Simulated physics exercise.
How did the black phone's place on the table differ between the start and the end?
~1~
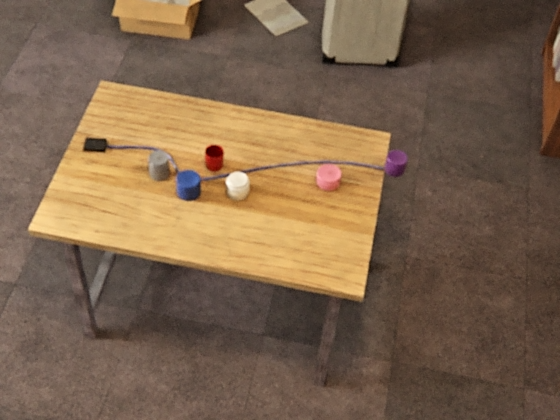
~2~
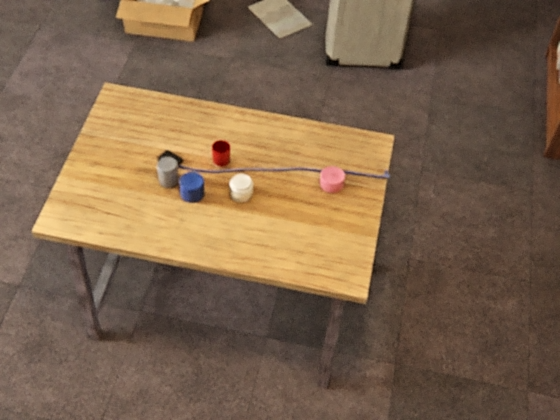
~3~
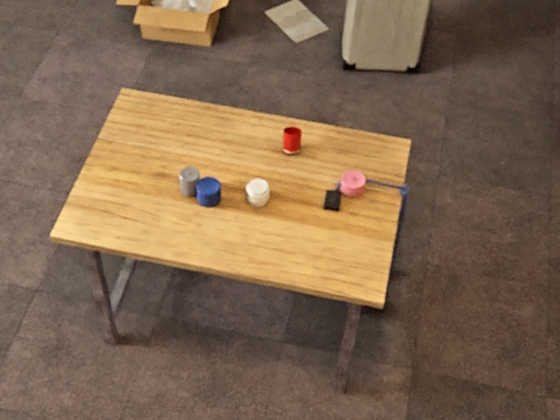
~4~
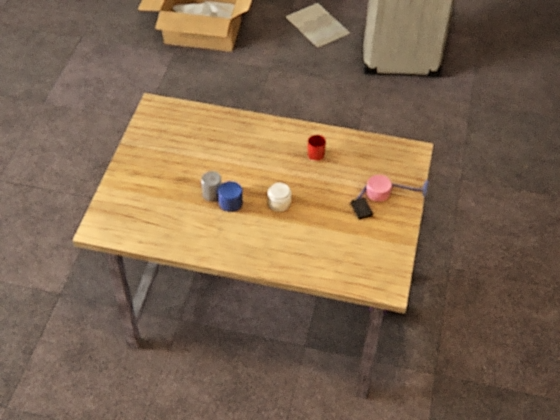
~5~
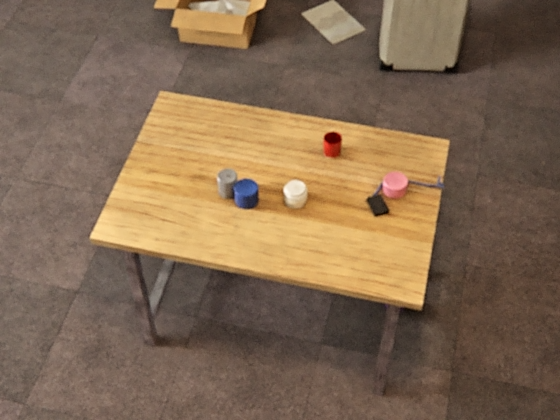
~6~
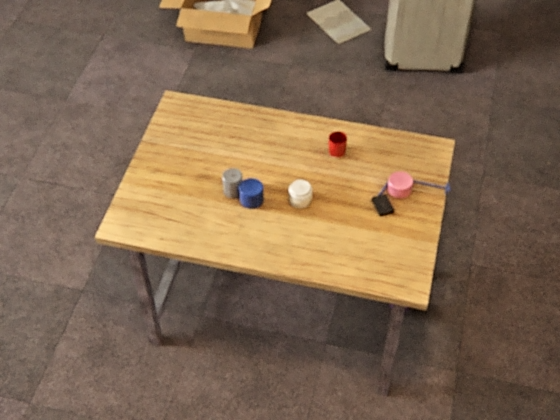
At the start the black phone lay near the left edge of the table, beyond the grey tub. By the end it was far over on the right side, just beside the pink tub.
